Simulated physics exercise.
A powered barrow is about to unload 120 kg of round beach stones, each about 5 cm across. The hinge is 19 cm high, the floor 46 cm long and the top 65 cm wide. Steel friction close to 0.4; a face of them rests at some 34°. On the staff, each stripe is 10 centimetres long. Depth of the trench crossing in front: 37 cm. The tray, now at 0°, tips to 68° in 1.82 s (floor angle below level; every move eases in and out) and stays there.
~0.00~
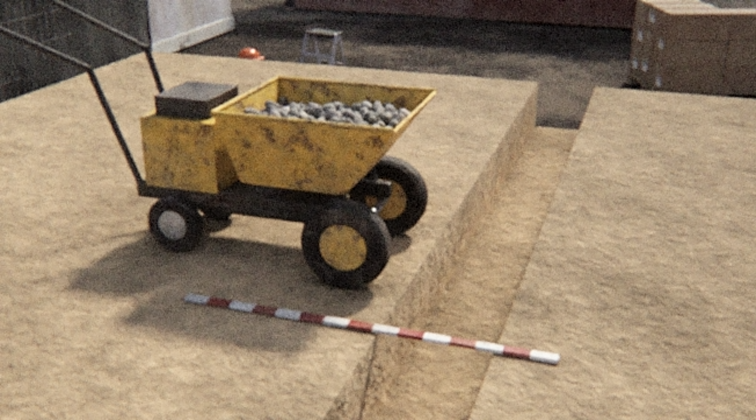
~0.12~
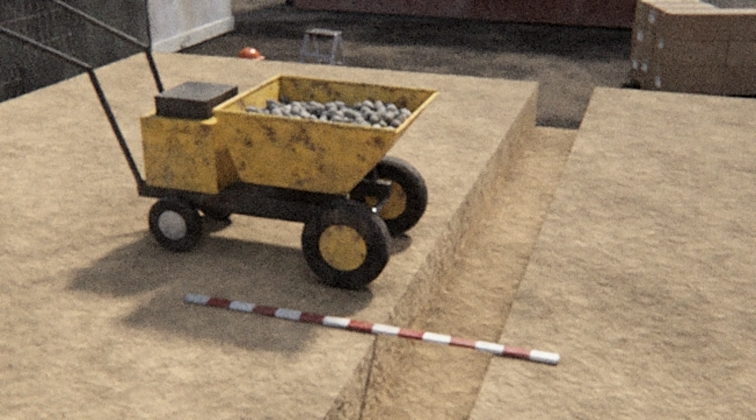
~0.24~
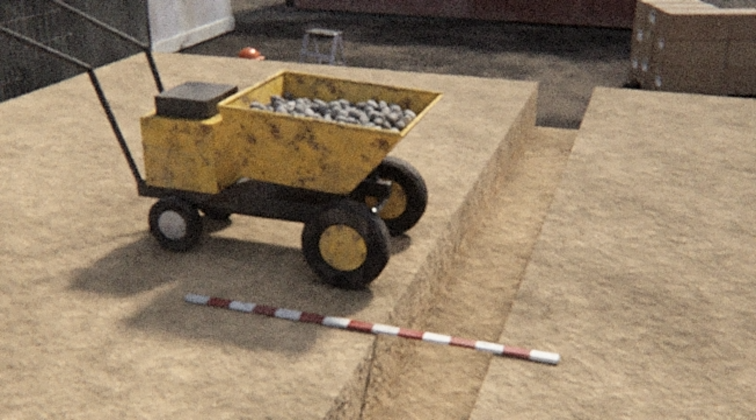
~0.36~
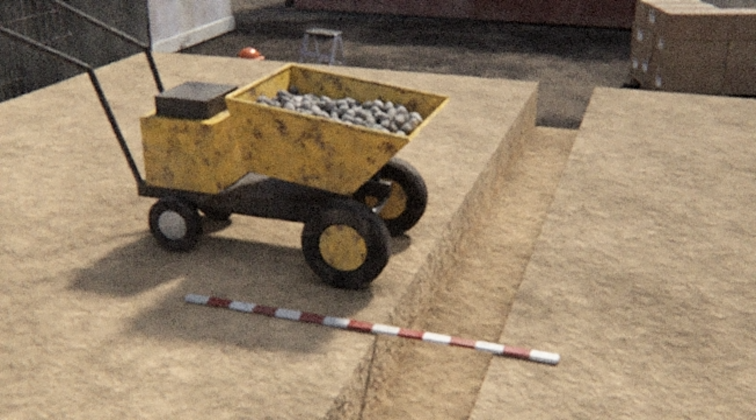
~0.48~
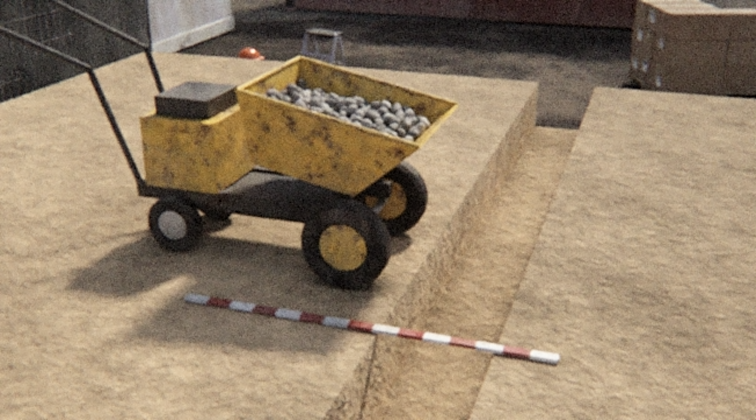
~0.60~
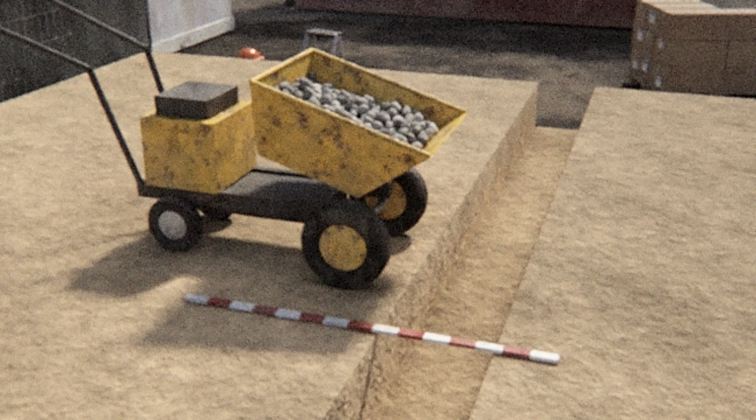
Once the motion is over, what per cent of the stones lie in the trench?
55 %.
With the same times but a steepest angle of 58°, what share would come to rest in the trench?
About 45 per cent would end up in the trench.
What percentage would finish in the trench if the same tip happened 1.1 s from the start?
Around 50 per cent would end in the trench.
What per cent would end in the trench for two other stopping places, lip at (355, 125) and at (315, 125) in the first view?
I'd say some 95 per cent and some 100 per cent.
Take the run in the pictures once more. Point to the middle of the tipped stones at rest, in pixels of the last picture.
Roughly at (512, 332).
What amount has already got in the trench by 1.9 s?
By that point it's something like 15 in a hundred.
After 1.4 s the floor is at 57°; 100 % in the tray; the foremost stones are at (491, 213).
After 1.9 s the floor is at 68°; 55 % in the tray, 14 % in the trench, 31 % past the trench; the foremost stones are at (634, 293).
After 2.3 s the floor is at 68°; 28 % in the tray, 27 % in the trench, 45 % past the trench; the foremost stones are at (713, 307).
After 4.2 s the floor is at 68°; 0 % in the tray, 55 % in the trench, 45 % past the trench; the foremost stones are at (752, 312).
